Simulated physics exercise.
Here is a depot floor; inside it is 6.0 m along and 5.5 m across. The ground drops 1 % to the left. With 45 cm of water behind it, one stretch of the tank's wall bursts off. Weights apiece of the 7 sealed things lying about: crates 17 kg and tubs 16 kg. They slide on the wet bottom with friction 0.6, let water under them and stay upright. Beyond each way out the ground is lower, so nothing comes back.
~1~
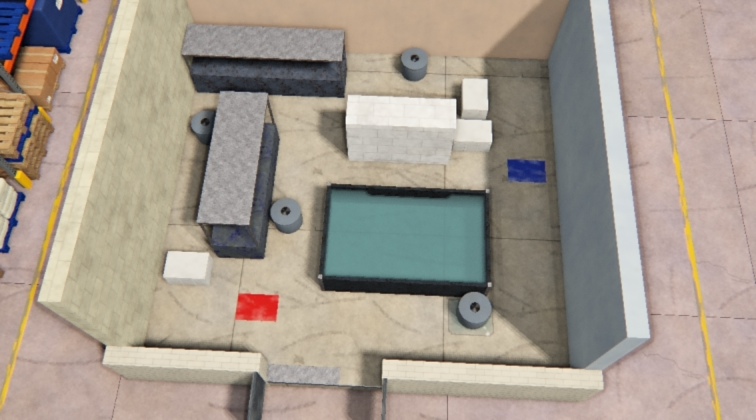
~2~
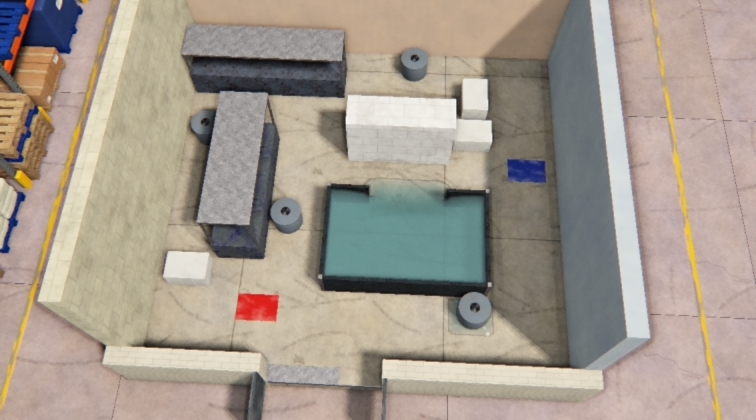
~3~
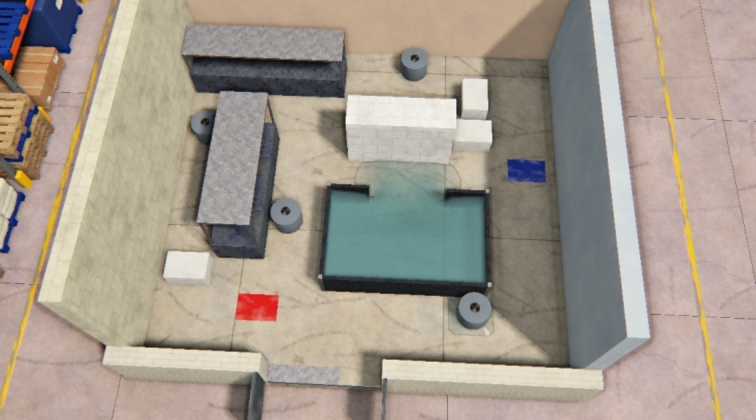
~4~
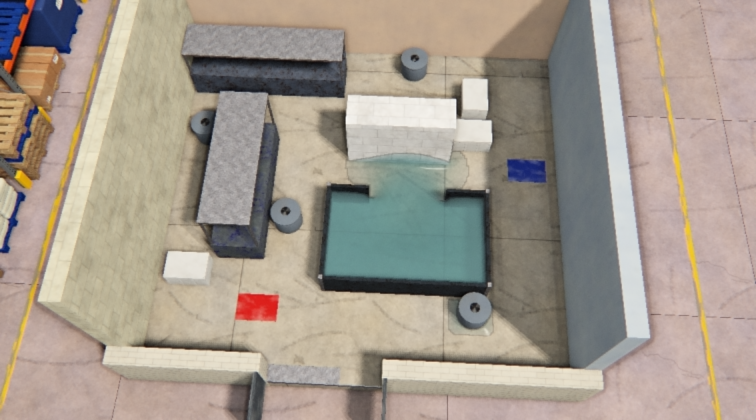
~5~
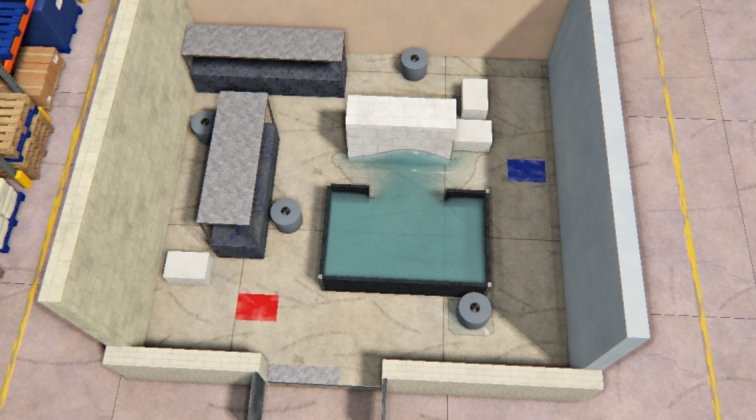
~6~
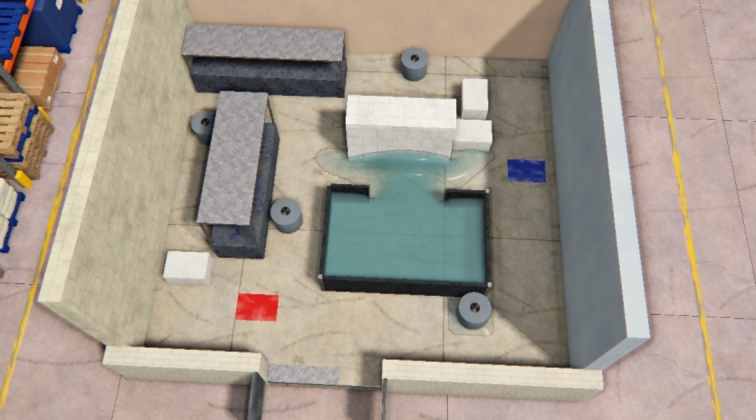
Teal water pours through a gap in the far side of a black-walled tank, reaches the white block behind it and spreads left and right along its base. Seen from a fixed, high viewpoint, the walled depot floor also holds dark grey-topped units at left, white crates, grey tubs, a red patch near the front and a blue patch at right. The crates, tubs and units stay still.
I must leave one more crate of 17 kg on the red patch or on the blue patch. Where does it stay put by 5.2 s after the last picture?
Put it on red.
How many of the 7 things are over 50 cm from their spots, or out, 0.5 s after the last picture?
I count 0.
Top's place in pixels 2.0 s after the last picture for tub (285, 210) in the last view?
Near (304, 242).
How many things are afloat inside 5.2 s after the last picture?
I count 0.
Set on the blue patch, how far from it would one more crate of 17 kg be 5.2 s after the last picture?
Some 80 cm.
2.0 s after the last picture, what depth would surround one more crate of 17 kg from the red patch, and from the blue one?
About 2 cm and 9 cm.
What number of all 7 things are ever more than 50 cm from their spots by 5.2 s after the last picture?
1 of them.
Then, 0.5 s after the last picture on red it would be 0 cm off in 0 cm of water; on blue it would be 1 cm off in 4 cm of water.
Then, 2.0 s after the last picture on red it would be 0 cm off in 2 cm of water; on blue it would be 16 cm off in 9 cm of water.
Then, 3.4 s after the last picture on red it would be 18 cm off in 3 cm of water; on blue it would be 21 cm off in 10 cm of water.
Then, 5.2 s after the last picture on red it would be 18 cm off in 3 cm of water; on blue it would be 74 cm off in 6 cm of water.
